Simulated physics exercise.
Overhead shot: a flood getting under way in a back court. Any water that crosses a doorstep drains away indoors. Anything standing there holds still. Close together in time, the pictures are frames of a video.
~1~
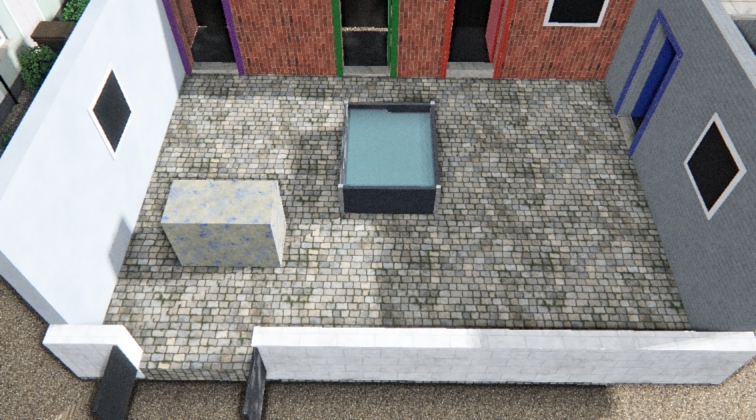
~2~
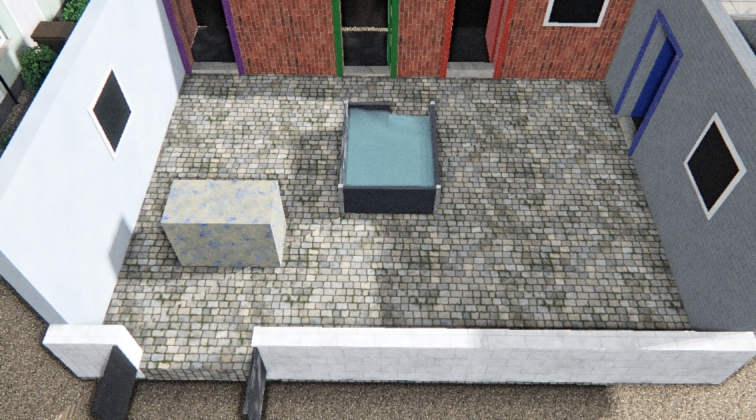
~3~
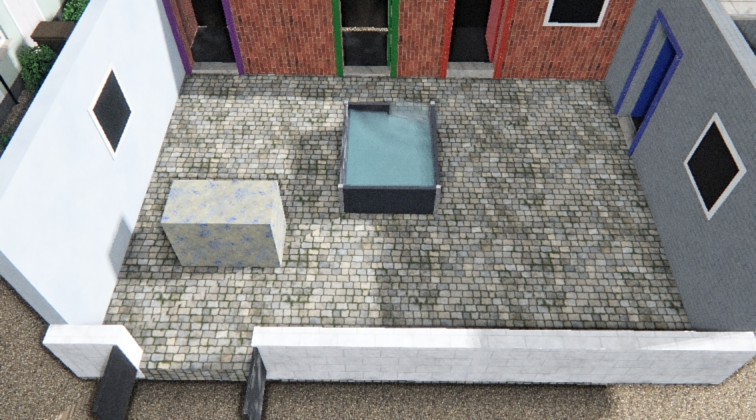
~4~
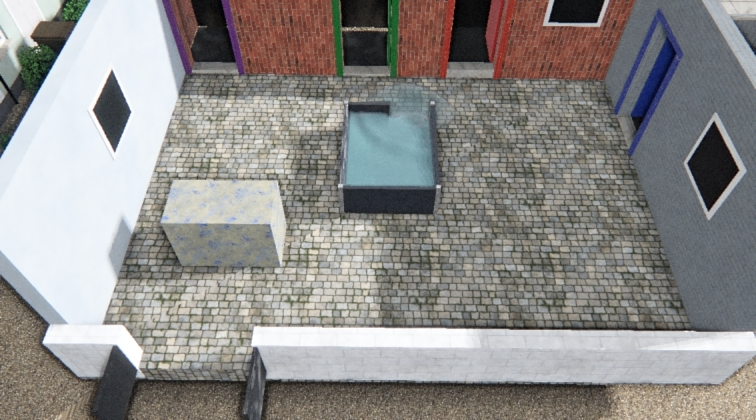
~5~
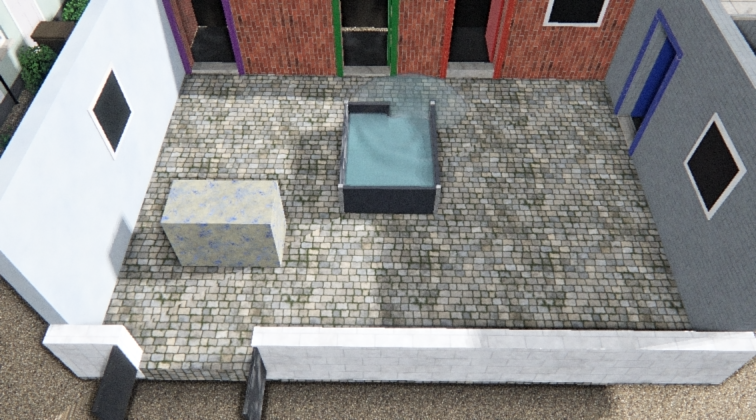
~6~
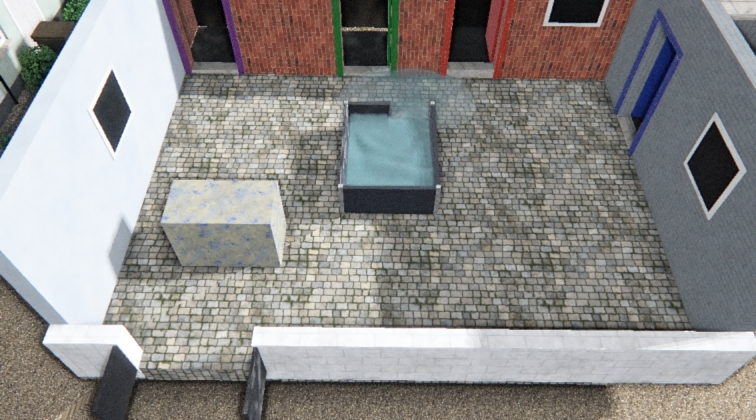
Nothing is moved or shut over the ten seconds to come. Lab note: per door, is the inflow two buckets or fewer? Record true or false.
Purple door true; green door false; red door true; blue door false.
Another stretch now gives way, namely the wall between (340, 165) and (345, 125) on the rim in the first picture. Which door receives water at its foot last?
That is the one in blue.
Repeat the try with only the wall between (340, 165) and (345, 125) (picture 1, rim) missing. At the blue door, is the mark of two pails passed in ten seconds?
Well, the blue is safe.
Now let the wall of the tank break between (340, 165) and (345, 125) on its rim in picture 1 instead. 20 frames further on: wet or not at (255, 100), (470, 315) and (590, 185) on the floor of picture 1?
The first point is soaked, the second spared, the third spared.
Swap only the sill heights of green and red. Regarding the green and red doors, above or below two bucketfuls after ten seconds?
As I see it, green doesn't reach it while red overshoots.
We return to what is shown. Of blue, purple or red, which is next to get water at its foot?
Looks like the red one gets there first.
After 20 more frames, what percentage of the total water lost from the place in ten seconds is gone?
50 per cent.
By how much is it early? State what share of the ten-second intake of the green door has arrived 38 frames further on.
Roughly 95 per cent.
A moment on, water covers 10 % of the floor; the purple door not reached, the green door under two buckets in, the red door wet at the sill, nothing in, the blue door not reached.
Next, water covers 15 % of the floor; the purple door not reached, the green door over two buckets in, the red door wet at the sill, nothing in, the blue door not reached.
Then, water covers 30 % of the floor; the purple door wet at the sill, nothing in, the green door far over two buckets in, the red door under two buckets in, the blue door under two buckets in.
Later, water covers 45 % of the floor; the purple door wet at the sill, nothing in, the green door far over two buckets in, the red door under two buckets in, the blue door over two buckets in.
In the end, water covers 65 % of the floor; the purple door wet at the sill, nothing in, the green door far over two buckets in, the red door under two buckets in, the blue door far over two buckets in.
